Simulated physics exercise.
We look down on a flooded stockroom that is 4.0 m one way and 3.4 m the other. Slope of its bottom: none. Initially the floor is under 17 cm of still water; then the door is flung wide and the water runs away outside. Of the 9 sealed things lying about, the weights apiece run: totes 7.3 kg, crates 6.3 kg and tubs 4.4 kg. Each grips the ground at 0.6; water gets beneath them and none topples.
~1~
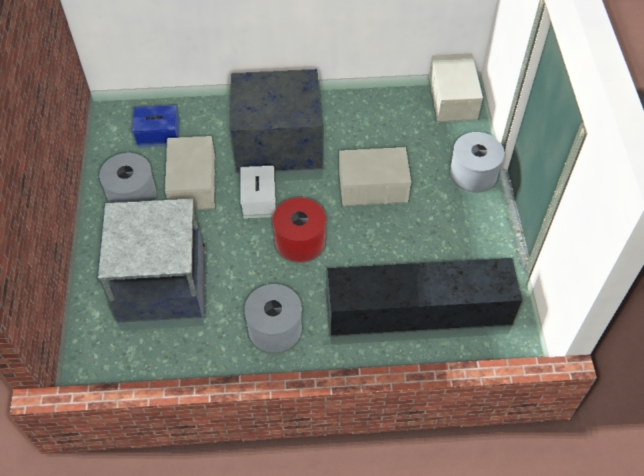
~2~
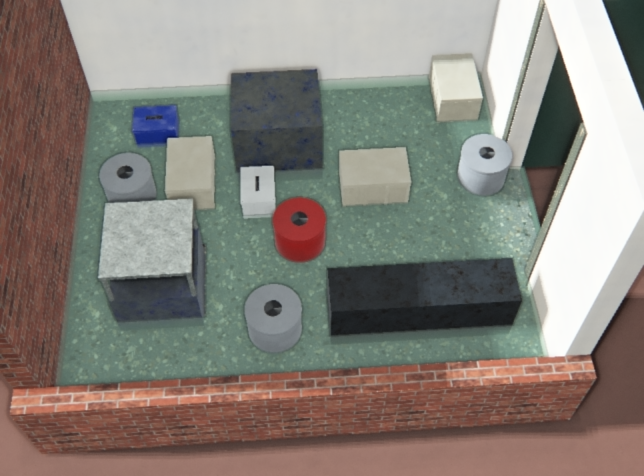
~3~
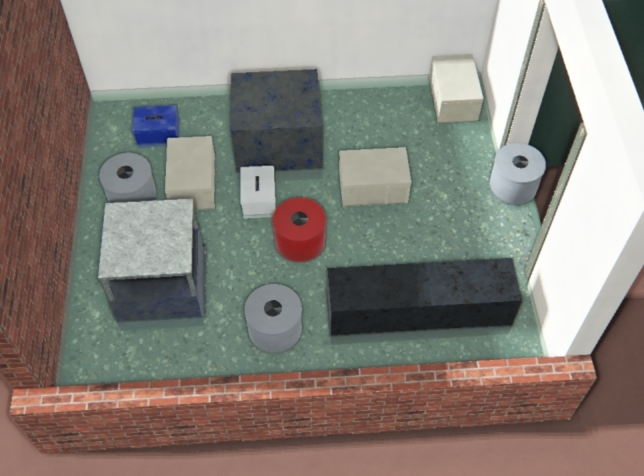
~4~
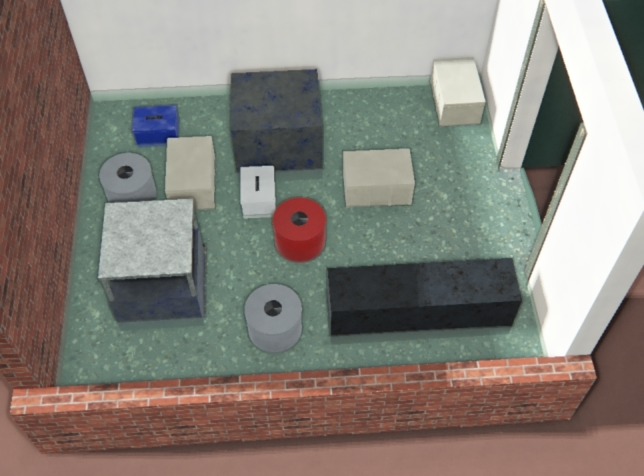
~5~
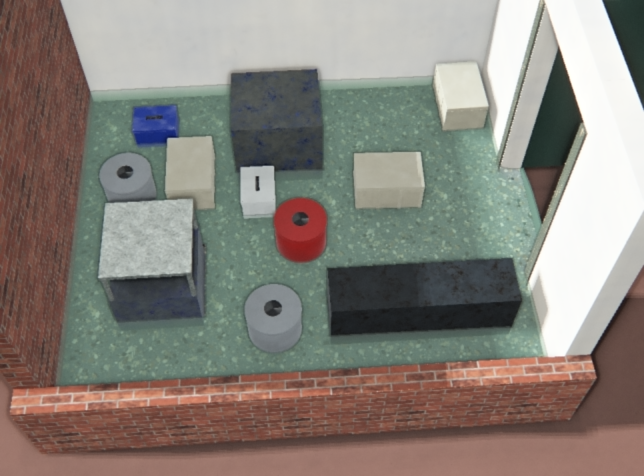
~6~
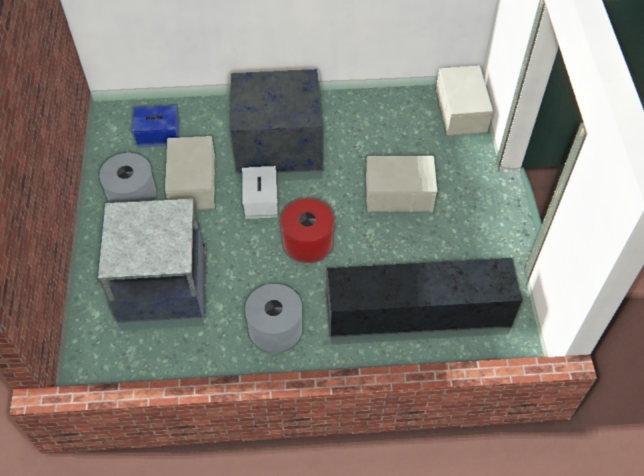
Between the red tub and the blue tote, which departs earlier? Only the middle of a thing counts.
The red one departs earlier.
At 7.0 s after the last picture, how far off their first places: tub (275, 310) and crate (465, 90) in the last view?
120 cm; gone out.
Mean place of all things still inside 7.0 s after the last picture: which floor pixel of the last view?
The centre is close to (315, 201).
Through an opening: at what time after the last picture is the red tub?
Estimate: Close to 5.0 s.
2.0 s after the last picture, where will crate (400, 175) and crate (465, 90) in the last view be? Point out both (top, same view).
Near (483, 181) and (480, 114).
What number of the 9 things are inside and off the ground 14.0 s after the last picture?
Count: 2.
Then, 2.0 s after the last picture the red tub is near (378, 210), 0.7 m from its start, afloat; the blue tote is near (168, 121), 0.1 m from its start, afloat; 1 of 9 are out; 8 afloat.
Then, 7.0 s after the last picture the red tub has gone out (5.2 s after the last picture); the blue tote is near (193, 116), 0.4 m from its start, afloat; 4 of 9 are out; 5 afloat.
Then, 14.0 s after the last picture the red tub has gone out (5.2 s after the last picture); the blue tote is near (226, 93), 0.8 m from its start, afloat; 7 of 9 are out; 2 afloat.
Then, 18.0 s after the last picture the red tub has gone out (5.2 s after the last picture); the blue tote is near (221, 95), 0.7 m from its start, afloat; 7 of 9 are out; 2 afloat.
